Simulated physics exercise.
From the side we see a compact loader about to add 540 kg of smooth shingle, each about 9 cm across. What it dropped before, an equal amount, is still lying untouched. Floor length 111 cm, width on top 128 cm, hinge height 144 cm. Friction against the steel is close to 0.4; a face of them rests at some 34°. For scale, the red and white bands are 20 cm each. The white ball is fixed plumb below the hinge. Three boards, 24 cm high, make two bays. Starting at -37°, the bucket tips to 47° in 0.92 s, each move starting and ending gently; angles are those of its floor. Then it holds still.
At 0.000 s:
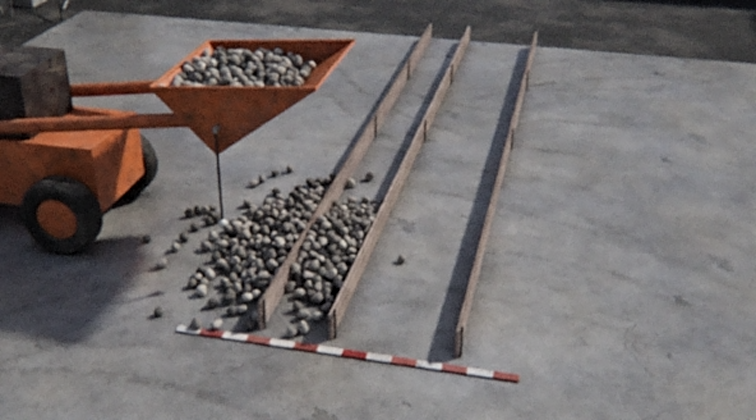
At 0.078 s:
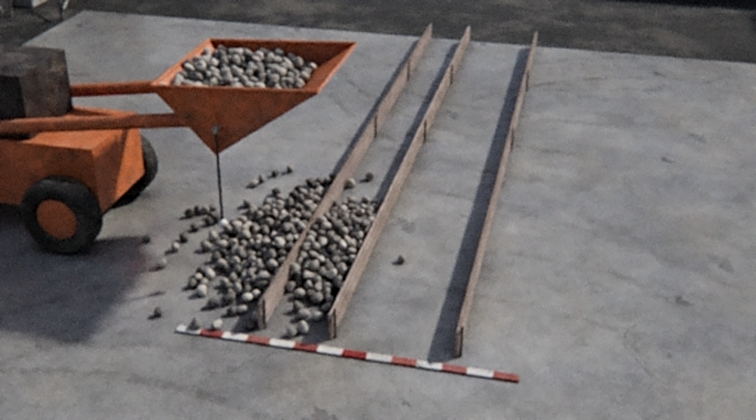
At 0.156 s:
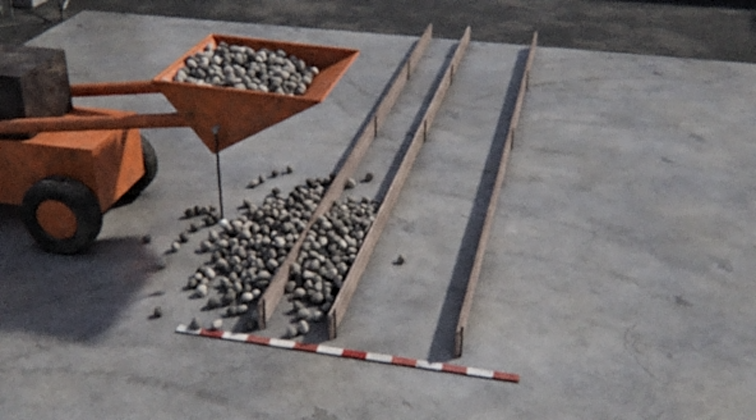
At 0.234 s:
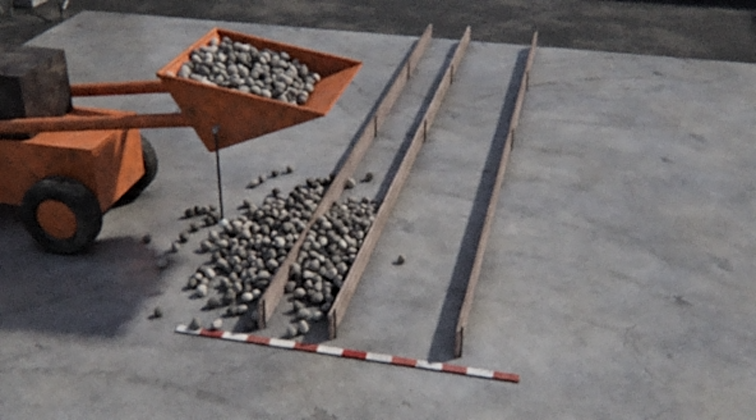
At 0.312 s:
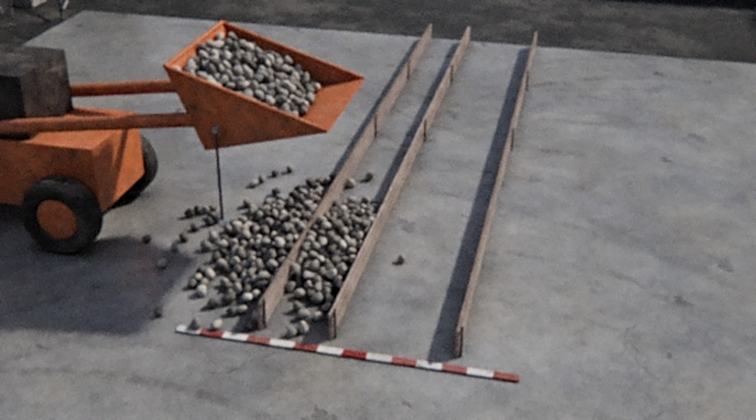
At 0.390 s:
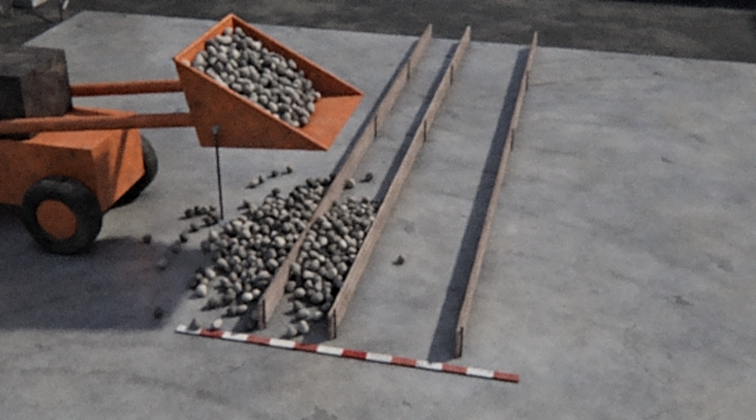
Orange loader tilting its raised bucket of rounded stones down toward the right, above a stone pile straddling one of three boards.
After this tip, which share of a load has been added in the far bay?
About 31 per cent.
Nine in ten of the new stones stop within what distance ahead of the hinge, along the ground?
Roughly 190 cm ahead of it.
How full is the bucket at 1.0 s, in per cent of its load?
It holds some 60 per cent.
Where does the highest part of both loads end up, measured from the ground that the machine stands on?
Some 46 cm above that level.
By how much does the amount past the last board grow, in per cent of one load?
About 0 per cent.
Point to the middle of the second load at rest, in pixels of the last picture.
Their middle is at about (348, 238).
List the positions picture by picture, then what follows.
The bucket is at -37°, its lip at (316, 89); the top of the load is at (244, 62). The earlier load is highest near (299, 223), 26 cm above ground level, 58 % short of the bays, 41 % in the near bay, in the first frame.
Lip at (317, 92), floor tilted -35°, highest stones at (223, 59); the stones move at 0.2 m/s on average, in the second frame.
Lip at (321, 101), floor tilted -31°, highest stones at (223, 56); the stones move at 0.4 m/s on average, in the third frame.
The bucket is at -23°, its lip at (325, 115); the top of the load is at (216, 52); the stones move at 0.5 m/s on average, in the fourth frame.
Lip at (327, 132), floor tilted -15°, highest stones at (220, 46); the stones move at 0.5 m/s on average, in the fifth frame.
Lip at (327, 150), floor tilted -4°, highest stones at (228, 39); the stones move at 0.7 m/s on average, in the sixth frame.
After 0.7 s the floor is at 34°; in per cent of one load, 100 in the bucket, 58 short of the bays, 41 in the near bay; the foremost stones are at (371, 240).
After 1.0 s the floor is at 47°; in per cent of one load, 62 in the bucket, 59 short of the bays, 79 in the near bay; the foremost stones are at (370, 245).
After 1.4 s the floor is at 47°; in per cent of one load, 6 in the bucket, 61 short of the bays, 117 in the near bay, 16 in the far bay; the foremost stones are at (431, 259).
After 4.2 s the floor is at 47°; in per cent of one load, 0 in the bucket, 62 short of the bays, 106 in the near bay, 31 in the far bay; the foremost stones are at (469, 279). Net gain in the far bay, 31.
